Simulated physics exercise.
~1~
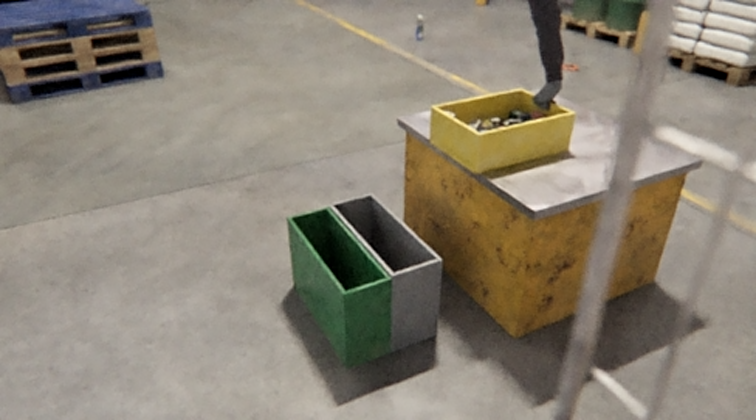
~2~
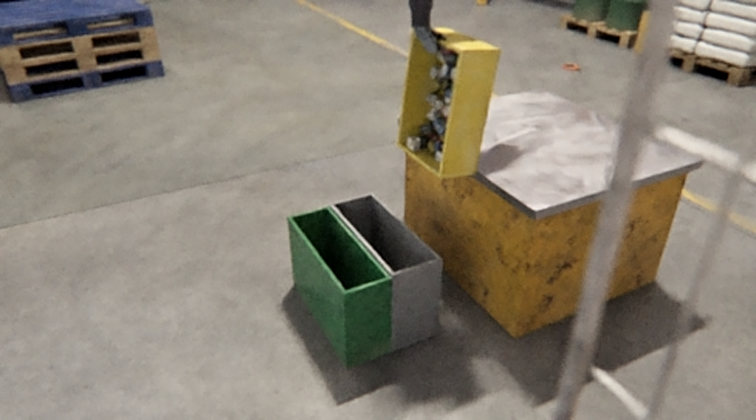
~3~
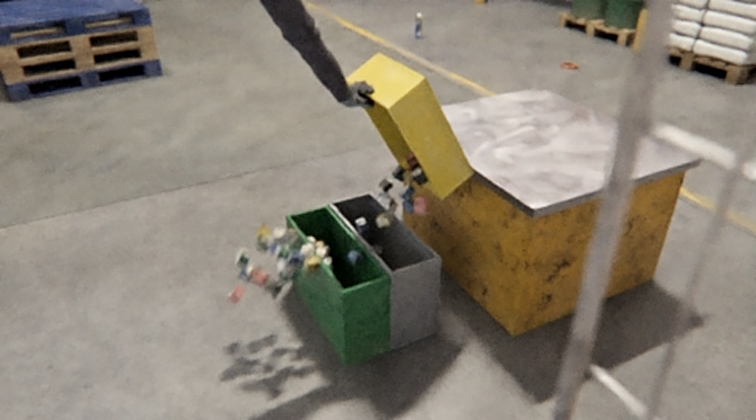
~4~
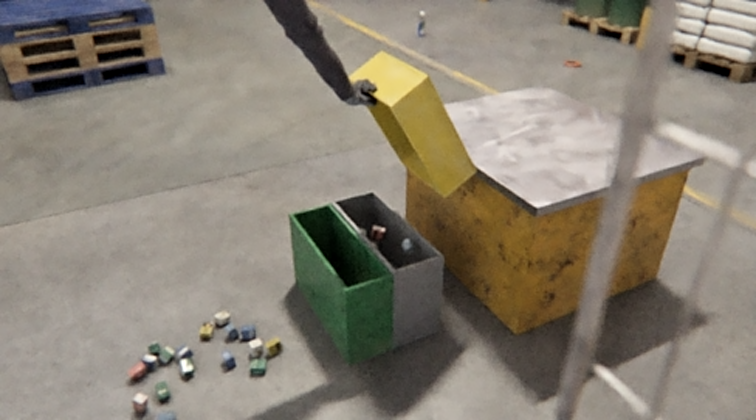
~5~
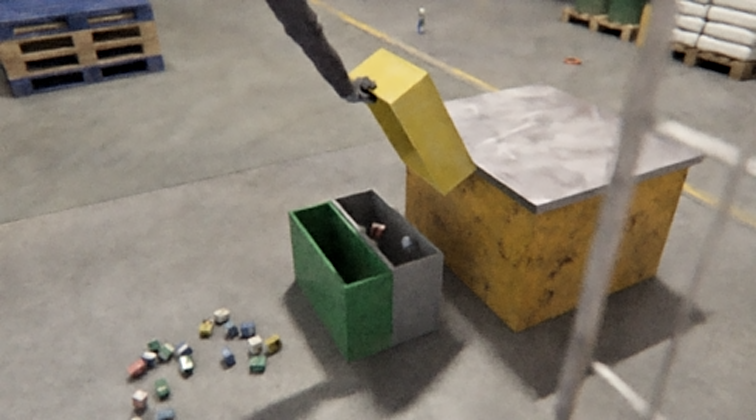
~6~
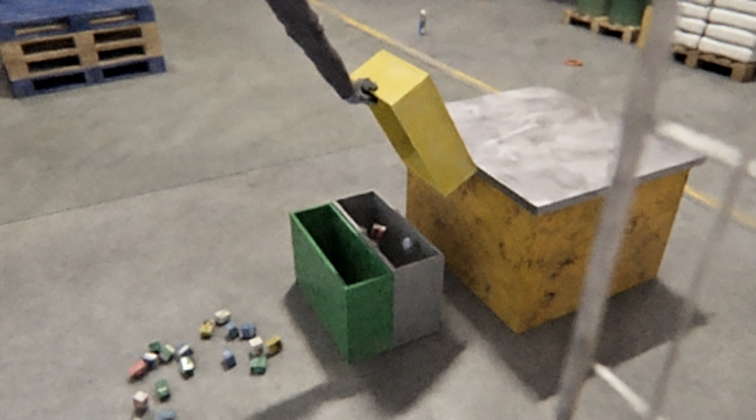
A dark-sleeved arm reaches in from the top over a yellow tote of small cartons, which rests on a scuffed yellow bench with a pale top, seen from above in a warehouse through a slightly swaying camera. On the floor to the left stand a narrow grey box and, beyond it, a green tote, both empty. The arm moves the yellow tote left and tips it steeply towards them. The cartons tumble out, some dropping into the containers and others flying past the green one. The tote stays held upturned while many cartons lie scattered on the floor at lower left.
